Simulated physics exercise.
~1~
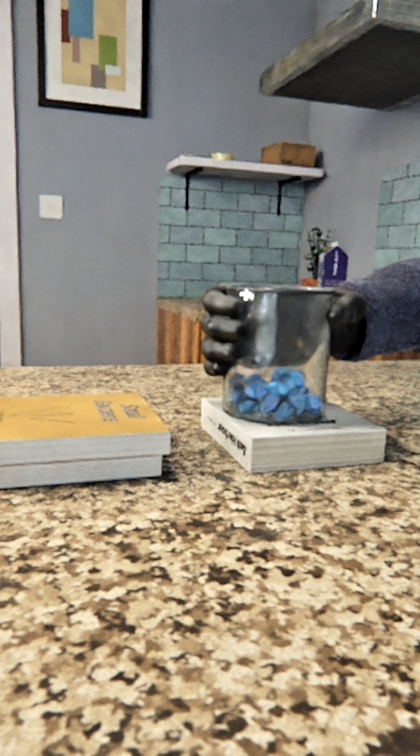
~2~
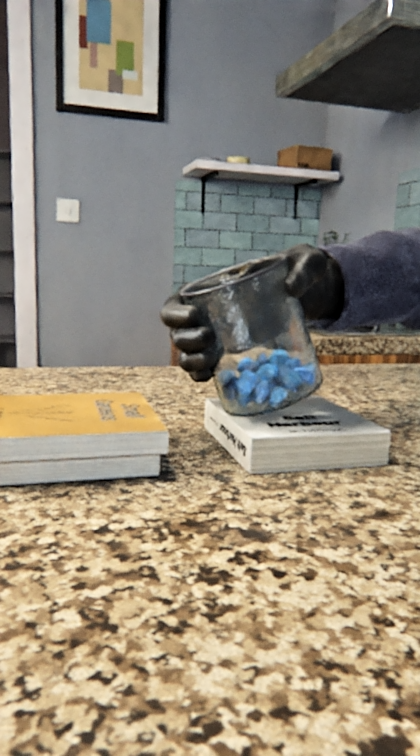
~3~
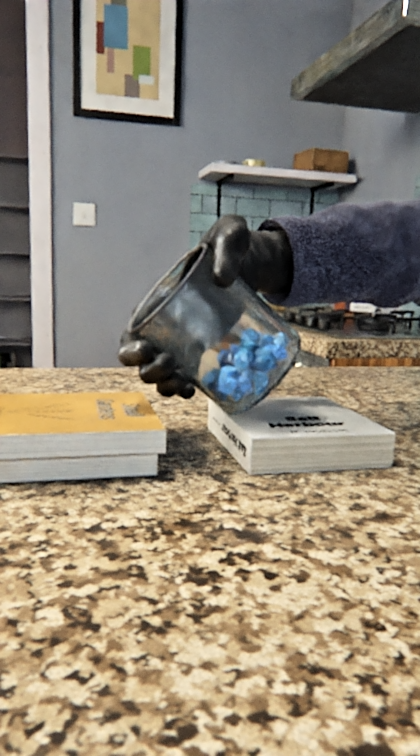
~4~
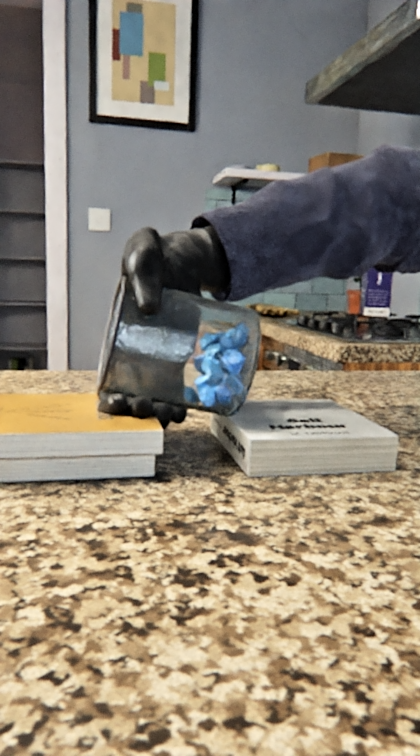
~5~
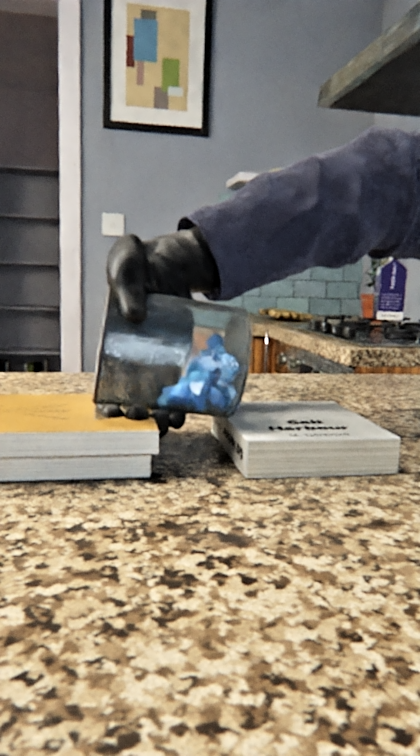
To begin with, a clear open glass holding loose blue pieces stands upright on a white book on a speckled counter, gripped by black-gloved hands, with yellow-covered books to its left. The glass starts leaning left, and the blue pieces shift inside it. It then tips further and moves left off the white book, while the camera drifts slightly sideways. A gloved hand keeps turning it until it lies nearly flat beside the yellow books. Finally, the glass rests on its side against the yellow pile, still held, with every blue piece inside.
